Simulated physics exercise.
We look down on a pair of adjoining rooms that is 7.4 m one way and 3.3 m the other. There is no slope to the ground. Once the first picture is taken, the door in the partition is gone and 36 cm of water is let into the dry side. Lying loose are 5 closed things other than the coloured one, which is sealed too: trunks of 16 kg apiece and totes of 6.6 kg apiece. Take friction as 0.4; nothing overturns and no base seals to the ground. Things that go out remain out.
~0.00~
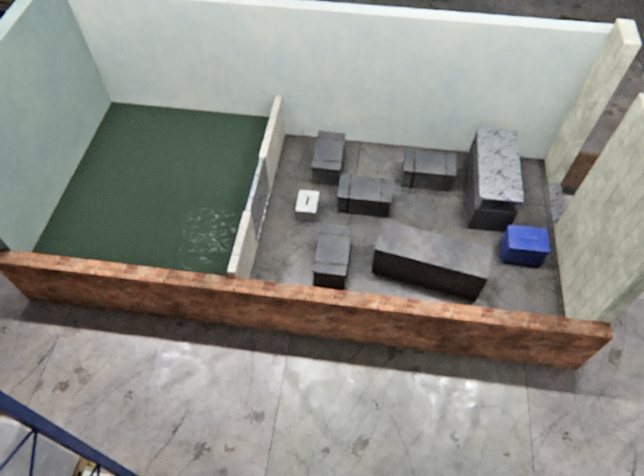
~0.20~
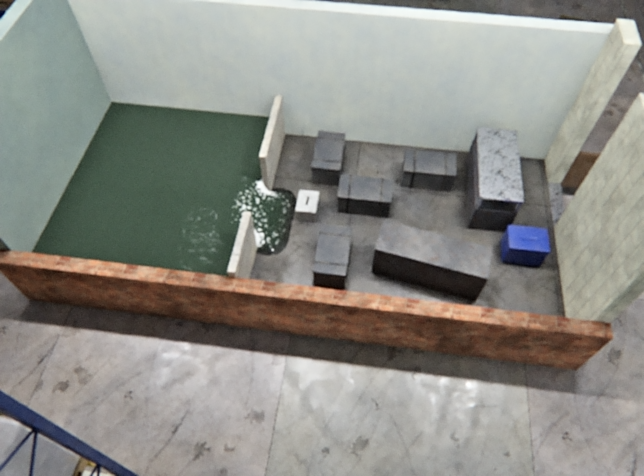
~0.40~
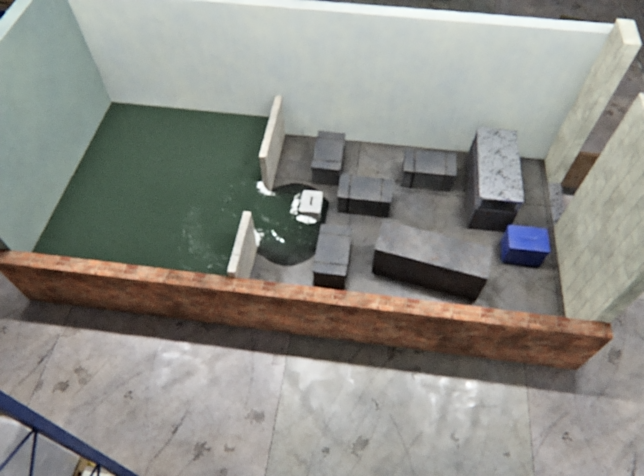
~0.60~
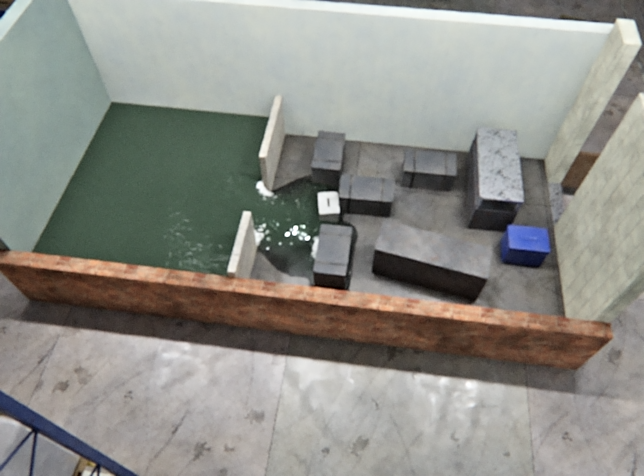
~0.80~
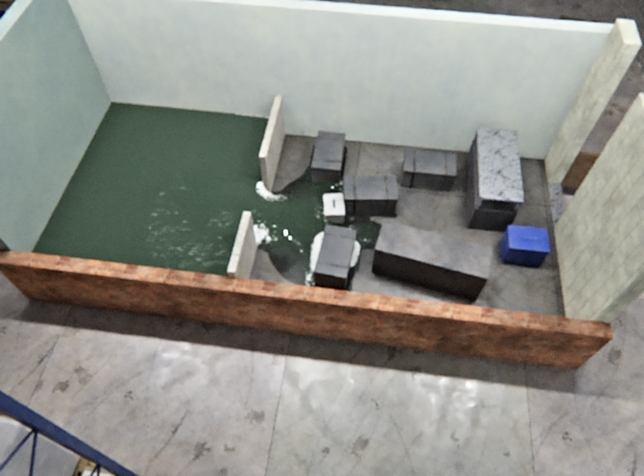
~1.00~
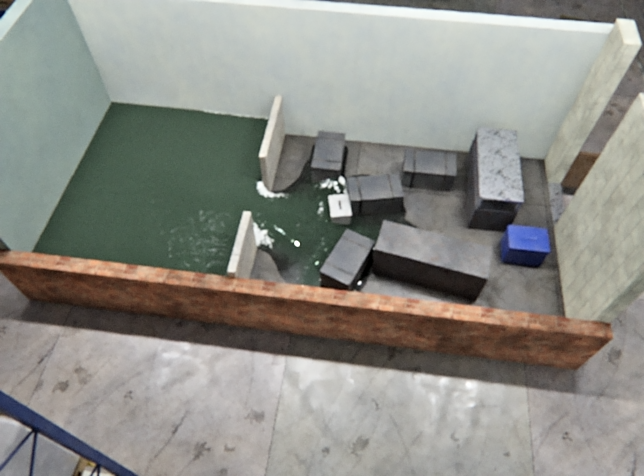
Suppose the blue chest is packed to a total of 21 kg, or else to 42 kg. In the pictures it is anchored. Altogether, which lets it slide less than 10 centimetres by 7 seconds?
The packing that works: Only the heavier one.
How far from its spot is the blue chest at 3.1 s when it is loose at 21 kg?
0 cm.
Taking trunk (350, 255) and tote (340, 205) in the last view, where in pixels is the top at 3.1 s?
I'd say close to (412, 283) and close to (483, 251).
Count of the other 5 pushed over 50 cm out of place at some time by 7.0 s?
I make that 5.
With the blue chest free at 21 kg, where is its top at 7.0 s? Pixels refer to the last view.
I'd put it at roughly (545, 173) in the last view.
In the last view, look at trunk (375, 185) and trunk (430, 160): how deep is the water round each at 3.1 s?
Close to 10 and 14 centimetres.
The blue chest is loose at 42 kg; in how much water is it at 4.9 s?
Close to 9 cm deep.
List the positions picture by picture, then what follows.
The blue chest at (529, 238), on the bottom; 9.7 m2 under water; 0 of 6 have shifted, in the first frame.
The blue chest at (529, 238) rests on the ground; 10.2 m2 under water; 0 of 6 have shifted, in the second frame.
The blue chest at (529, 238) rests on the ground; 10.8 m2 under water; 1 of 6 have shifted, in the third frame.
The blue chest at (529, 238), on the bottom; water covers 11.4 m2; 1 of 6 have shifted, in the fourth frame.
The blue chest at (529, 238) rests on the ground; water covers 12.1 m2; 2 of 6 have shifted, in the fifth frame.
The blue chest at (529, 238), on the bottom; water covers 12.9 m2; 3 of 6 have shifted, in the sixth frame.
After 1.4 s the blue chest would be 0 cm from its start with 21 kg and 0 cm from its start with 42 kg; 0 cm of water round it then.
After 3.1 s the blue chest would be 0 cm from its start with 21 kg and 0 cm from its start with 42 kg; 4 cm of water round it then.
After 4.9 s the blue chest would be 14 cm from its start with 21 kg and 0 cm from its start with 42 kg; 9 cm of water round it then.
After 7.0 s the blue chest would be 131 cm from its start with 21 kg and 1 cm from its start with 42 kg; 12 cm of water round it then.
